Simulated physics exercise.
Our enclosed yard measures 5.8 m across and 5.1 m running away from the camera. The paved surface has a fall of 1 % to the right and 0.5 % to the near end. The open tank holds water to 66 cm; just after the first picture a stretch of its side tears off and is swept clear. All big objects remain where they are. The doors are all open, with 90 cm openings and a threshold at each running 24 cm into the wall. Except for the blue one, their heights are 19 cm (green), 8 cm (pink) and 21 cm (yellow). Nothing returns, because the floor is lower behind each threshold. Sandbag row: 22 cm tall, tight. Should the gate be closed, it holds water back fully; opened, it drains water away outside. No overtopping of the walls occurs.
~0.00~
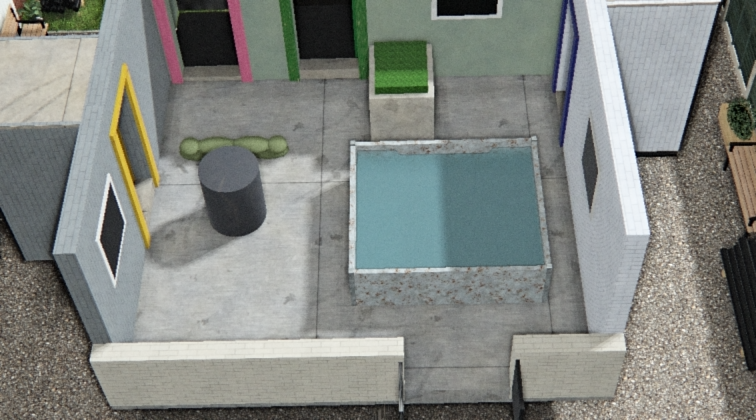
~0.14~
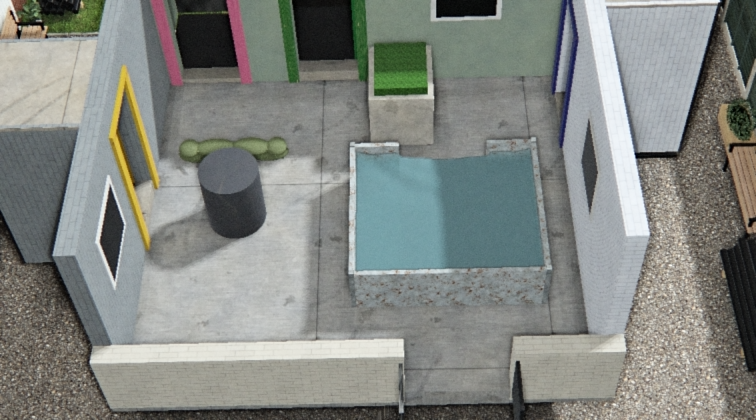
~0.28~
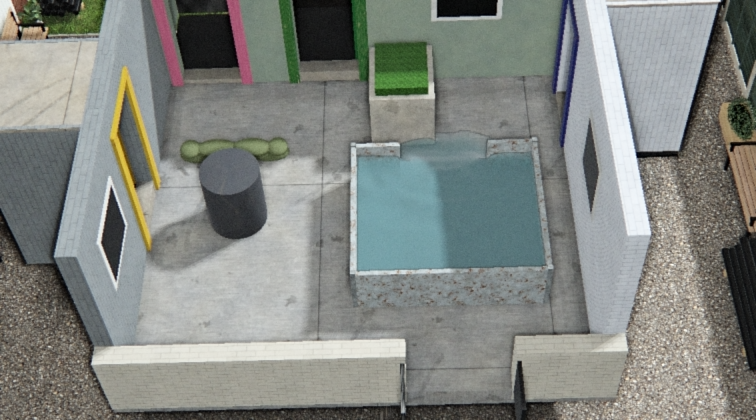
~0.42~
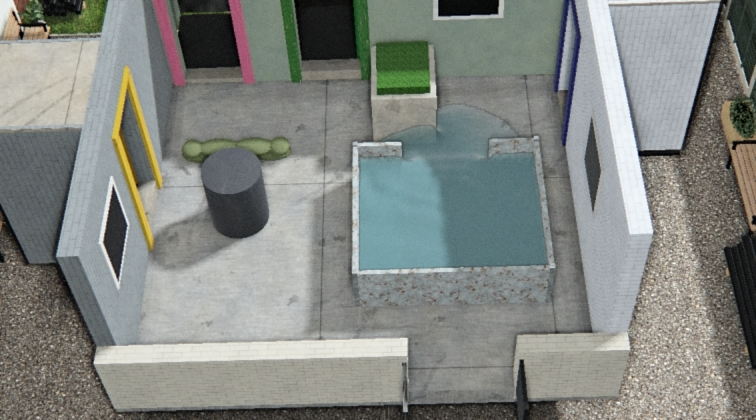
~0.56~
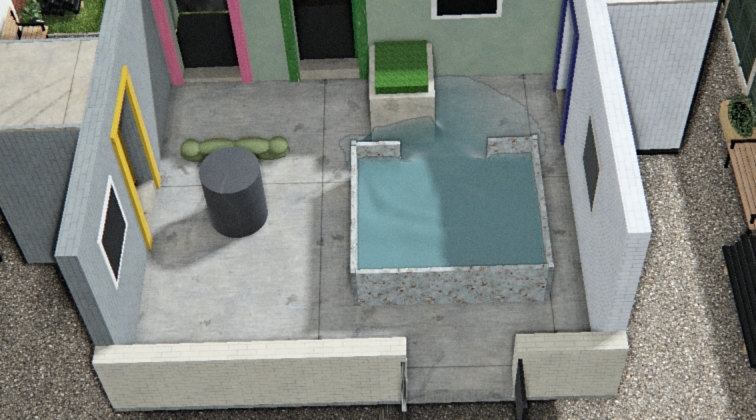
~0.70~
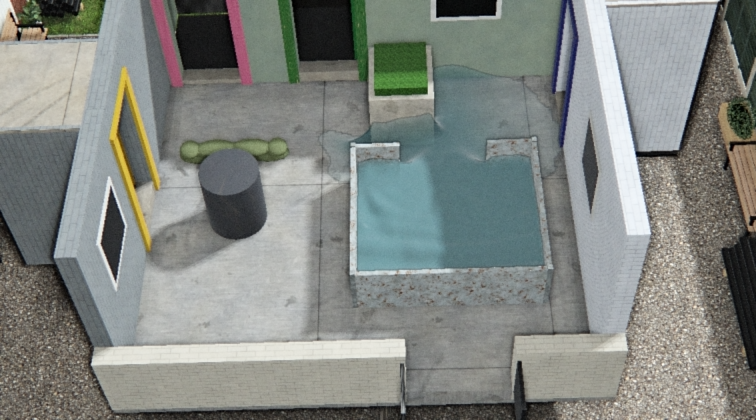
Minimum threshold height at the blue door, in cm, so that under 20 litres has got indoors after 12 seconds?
Approx. 32 cm.
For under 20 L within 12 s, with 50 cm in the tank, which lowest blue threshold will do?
Roughly 23 centimetres.
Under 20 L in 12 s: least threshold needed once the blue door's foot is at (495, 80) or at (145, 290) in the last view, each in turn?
In turn: Roughly 34 cm, roughly 8.5 cm.
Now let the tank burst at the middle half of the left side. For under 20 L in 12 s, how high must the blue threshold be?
Then roughly 12.5 cm.
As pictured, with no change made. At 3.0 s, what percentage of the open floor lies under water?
I'd say near 60 percent is wet.
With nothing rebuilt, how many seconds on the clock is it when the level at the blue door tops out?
About 2.6 seconds.
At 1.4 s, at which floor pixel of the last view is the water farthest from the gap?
Close to pixel (251, 120).
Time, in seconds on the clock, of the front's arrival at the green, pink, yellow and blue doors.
The green door gets it at 1.2 s, the pink door at 2.2 s, the yellow door at 2.0 s and the blue door at 0.8 s.
After 1.4 s water covers 30 % of the floor, deepest (68 cm) near (551, 77); 16 cm at the blue door, 0 litres in over its 6 cm threshold.
After 3.0 s water covers 60 % of the floor, deepest (30 cm) near (539, 77); 27 cm at the blue door, 234 litres in over its 6 cm threshold.
After 12.0 s water covers 95 % of the floor, deepest (15 cm) near (594, 370); 12 cm at the blue door, 840 litres in over its 6 cm threshold.
At the blue door as built, the water arrived by 0.8 s and peaked near 29 cm at 2.6 s.
With a threshold of 28.5 cm, 39 litres would have come in within the 12 s; with 38.5 cm, 5 litres. So under 20 litres takes about 32 cm.
